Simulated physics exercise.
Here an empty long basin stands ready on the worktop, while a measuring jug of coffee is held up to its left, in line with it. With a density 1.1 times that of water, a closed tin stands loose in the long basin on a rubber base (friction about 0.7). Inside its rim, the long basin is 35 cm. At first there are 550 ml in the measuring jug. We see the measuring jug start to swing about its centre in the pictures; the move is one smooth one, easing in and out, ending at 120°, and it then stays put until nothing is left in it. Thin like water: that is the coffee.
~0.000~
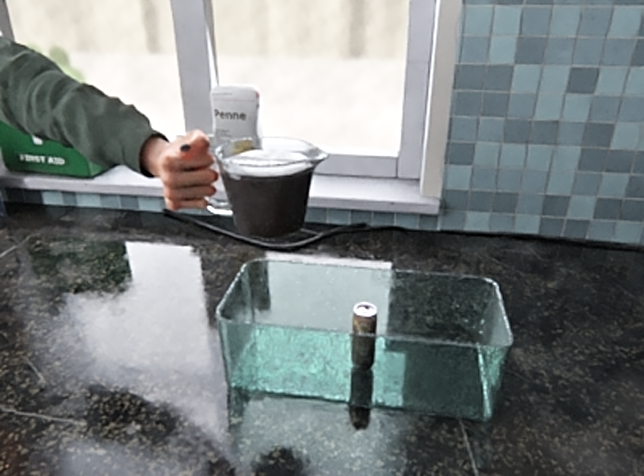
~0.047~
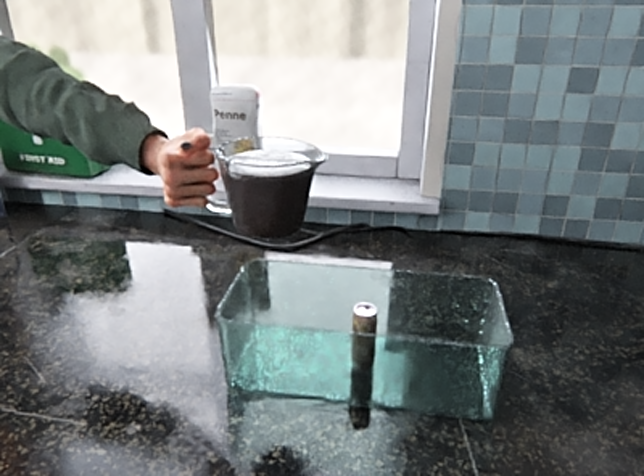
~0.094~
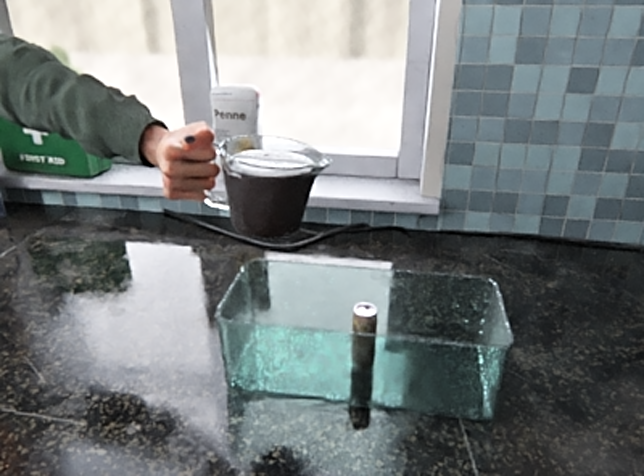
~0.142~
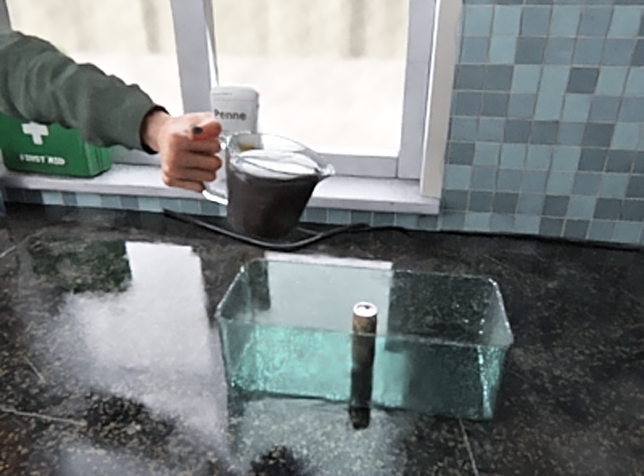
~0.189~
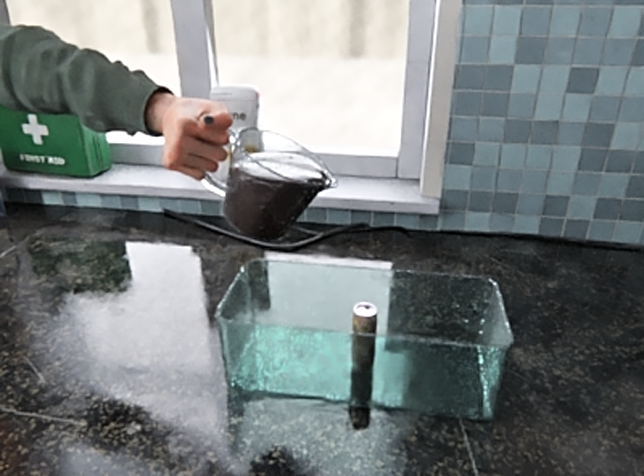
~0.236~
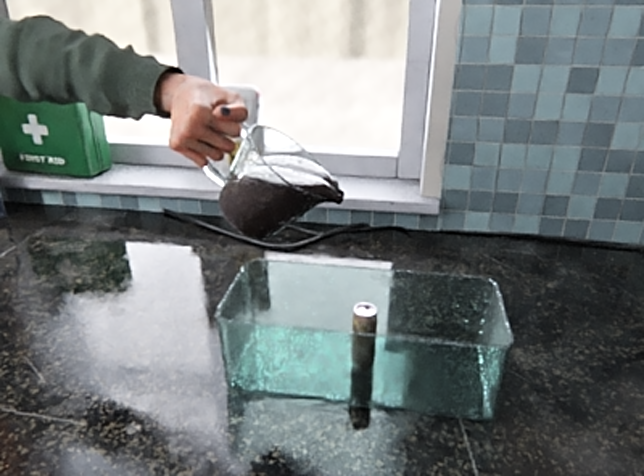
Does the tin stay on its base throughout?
It tips over.
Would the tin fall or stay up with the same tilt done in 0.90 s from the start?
Result: Tin tipped over.
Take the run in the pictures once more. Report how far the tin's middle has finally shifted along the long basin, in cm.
7.5 cm.
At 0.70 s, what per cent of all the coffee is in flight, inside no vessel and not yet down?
Roughly 3 %.
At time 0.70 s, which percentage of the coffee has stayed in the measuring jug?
About 0 per cent.
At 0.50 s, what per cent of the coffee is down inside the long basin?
I'd put it near 46 percent.
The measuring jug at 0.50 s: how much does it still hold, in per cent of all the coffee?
About 24 per cent.
By 0.50 s the tilt is 109° and 25 per cent is still to pour; the tin stands where it began.
By 0.70 s the tilt is 120° and 0 per cent is still to pour; the tin leans 19°.
By 0.90 s the tilt is 120° and 0 per cent is still to pour; the tin lies on its side.
By 1.12 s the tilt is 120° and 0 per cent is still to pour; the tin lies on its side.
At rest the tin lies on its side.
